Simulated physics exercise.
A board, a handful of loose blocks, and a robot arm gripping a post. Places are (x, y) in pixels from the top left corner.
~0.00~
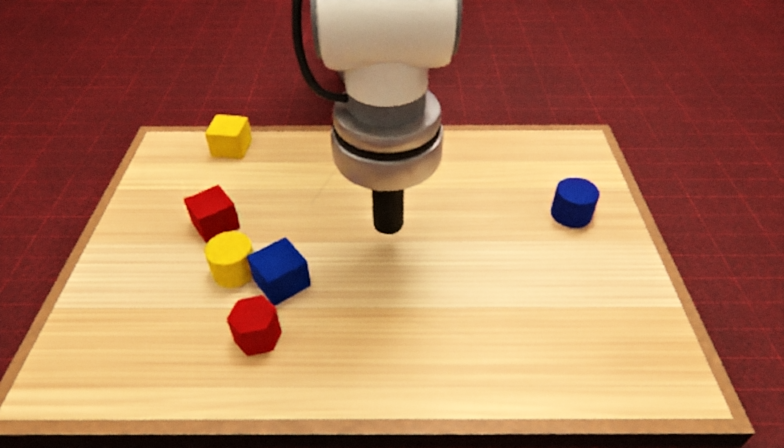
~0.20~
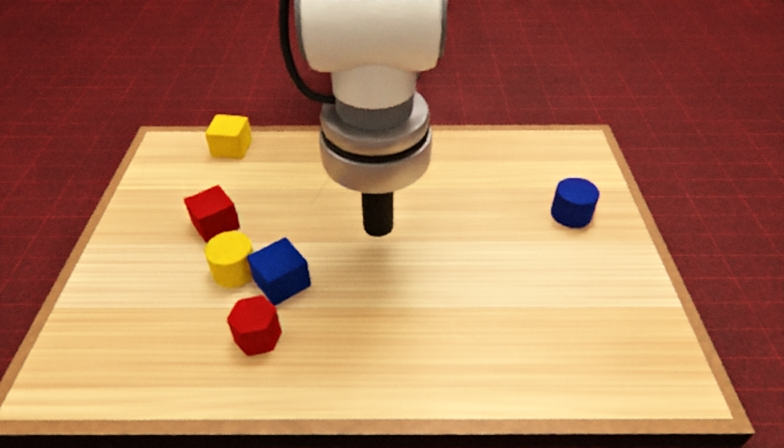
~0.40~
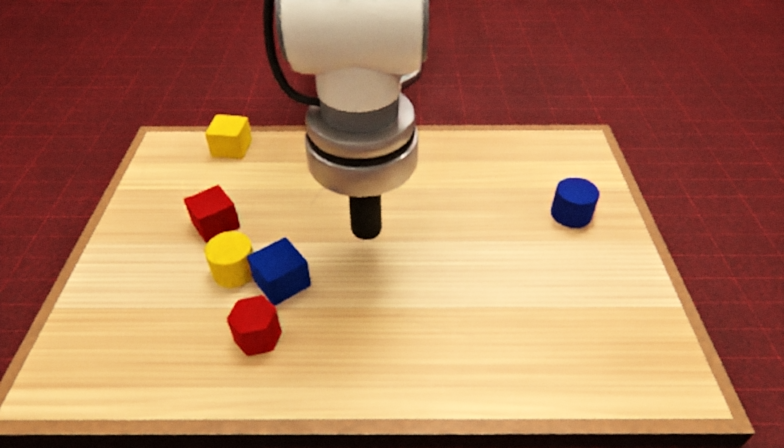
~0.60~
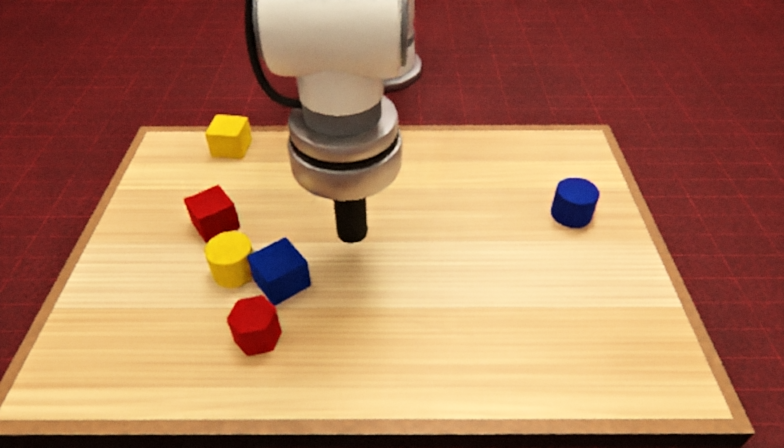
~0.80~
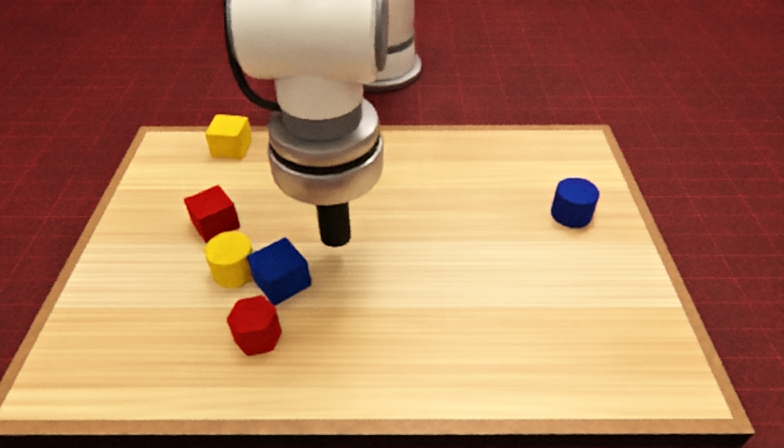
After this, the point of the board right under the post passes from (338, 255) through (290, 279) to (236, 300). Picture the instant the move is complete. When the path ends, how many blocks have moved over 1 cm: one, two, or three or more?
Here I'd predict a lone block moving more than 1 cm.
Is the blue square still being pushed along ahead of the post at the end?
My answer is yes.
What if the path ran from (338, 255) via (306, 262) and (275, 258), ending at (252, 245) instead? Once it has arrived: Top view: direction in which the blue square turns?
From overhead, the rotation is counterclockwise.
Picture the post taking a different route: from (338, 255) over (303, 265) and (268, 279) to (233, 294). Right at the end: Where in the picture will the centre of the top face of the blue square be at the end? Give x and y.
Close to (206, 302).
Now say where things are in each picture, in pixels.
The first picture shows post's lower end (388, 225); yellow disc (228, 247); red hexagonal block (251, 313); blue square (277, 258).
The second picture shows post (379, 228); blocks still.
The third picture shows post (367, 230); blocks still.
The fourth picture shows post (352, 234); blocks still.
The fifth picture shows post (336, 238); yellow disc (228, 247); red hexagonal block (251, 313); blue square (277, 258).
What follows on the original path. One third of the way, post (304, 254); blue square (267, 264).
Two thirds of the way, post (268, 270); blue square (230, 282).
At the end, post (230, 283); yellow disc (225, 246); red hexagonal block still; blue square (192, 300).
